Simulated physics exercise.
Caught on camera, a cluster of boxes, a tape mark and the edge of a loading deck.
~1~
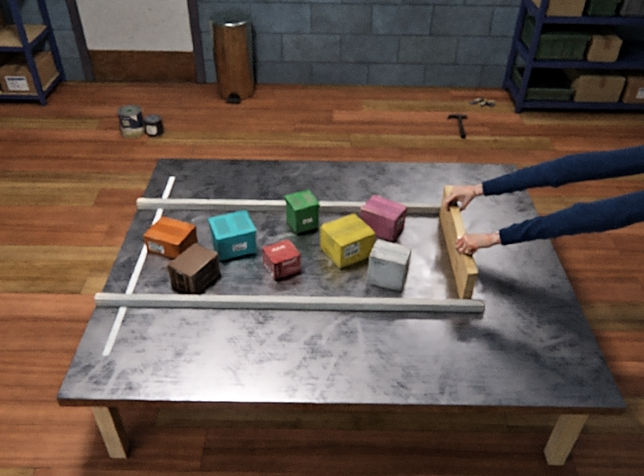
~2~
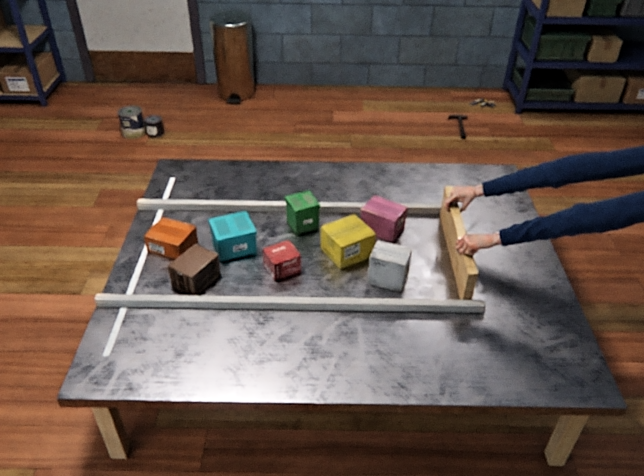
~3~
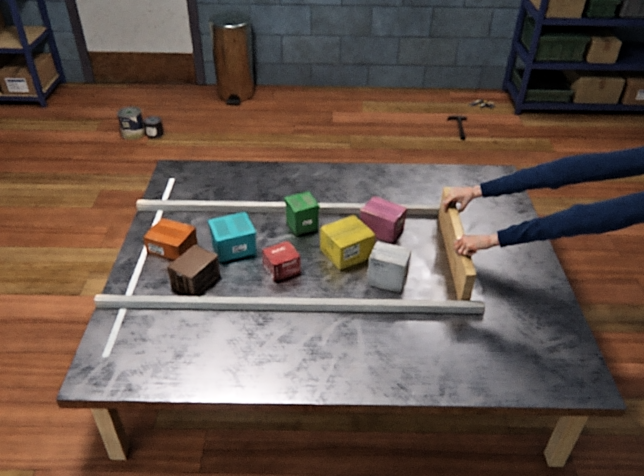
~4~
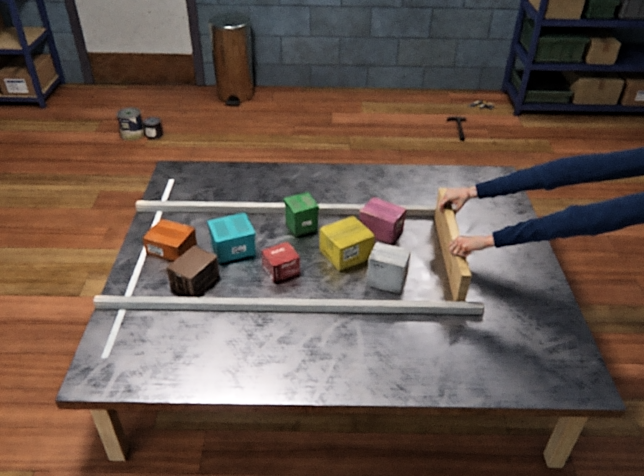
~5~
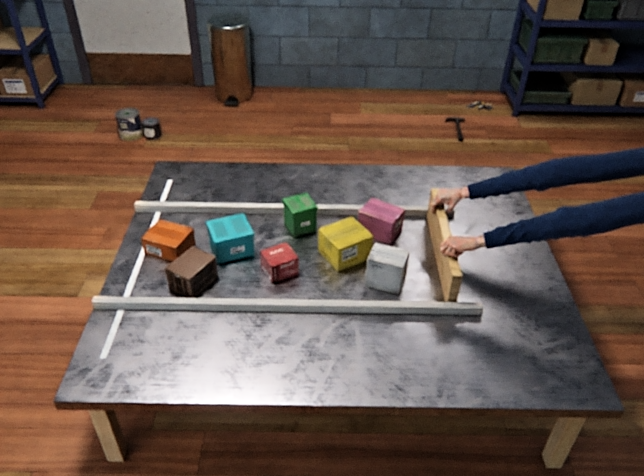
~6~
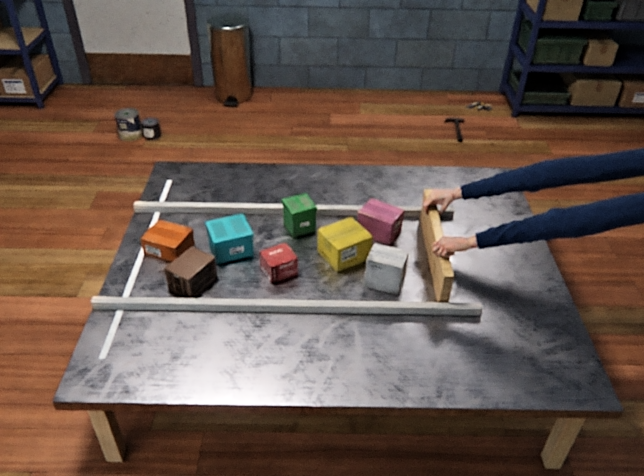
A wooden plank, gripped by two hands in dark blue sleeves, slides slowly and slightly leftward between two pale rails on a dark table. The gap to the nearest of the eight colourful boxes narrows, while the boxes stay essentially still, the orange and brown ones beside a white tape line.
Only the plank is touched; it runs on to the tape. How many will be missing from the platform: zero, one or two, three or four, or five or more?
The number that fall off is five or more.
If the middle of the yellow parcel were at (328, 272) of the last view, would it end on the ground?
From there it is lost.
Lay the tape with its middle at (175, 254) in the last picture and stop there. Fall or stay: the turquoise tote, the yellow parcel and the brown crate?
The turquoise tote tumbles off; the yellow parcel holds on; the brown crate goes over.
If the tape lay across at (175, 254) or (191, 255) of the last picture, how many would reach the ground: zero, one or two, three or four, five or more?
In that order: Three or four; either one or two.
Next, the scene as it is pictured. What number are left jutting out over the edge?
It comes to 1.
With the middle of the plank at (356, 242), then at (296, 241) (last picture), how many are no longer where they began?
By then 4, and 6.
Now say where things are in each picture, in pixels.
The first picture shows orange parcel (171, 238); brown crate (195, 270); turquoise tote (233, 236); plank (457, 241); tape (145, 251).
The second picture shows brown crate (195, 270); red box (282, 260).
The third picture shows turquoise tote (233, 238); yellow parcel (347, 242).
The fourth picture shows orange parcel (170, 240); green tote (301, 215).
The fifth picture shows brown crate (192, 273); pink box (381, 221).
The sixth picture shows orange parcel (168, 241); brown crate (192, 273); turquoise tote (230, 239); plank (435, 244); tape (142, 254).
Early on, none off yet; orange parcel at rest near (168, 241); brown crate at rest near (192, 273); turquoise tote at rest near (230, 239).
A while later, none off yet; orange parcel travelled a little near (157, 240); brown crate travelled a little near (177, 276); turquoise tote travelled about its own width near (199, 242).
Further along, none off yet; orange parcel leaning well over near (106, 240); brown crate travelled well along near (98, 275); turquoise tote travelled well along near (125, 241).
Finally, the number that fall off is five or more; lost, pink box, yellow parcel, green tote, red box, turquoise tote, brown crate and orange parcel.
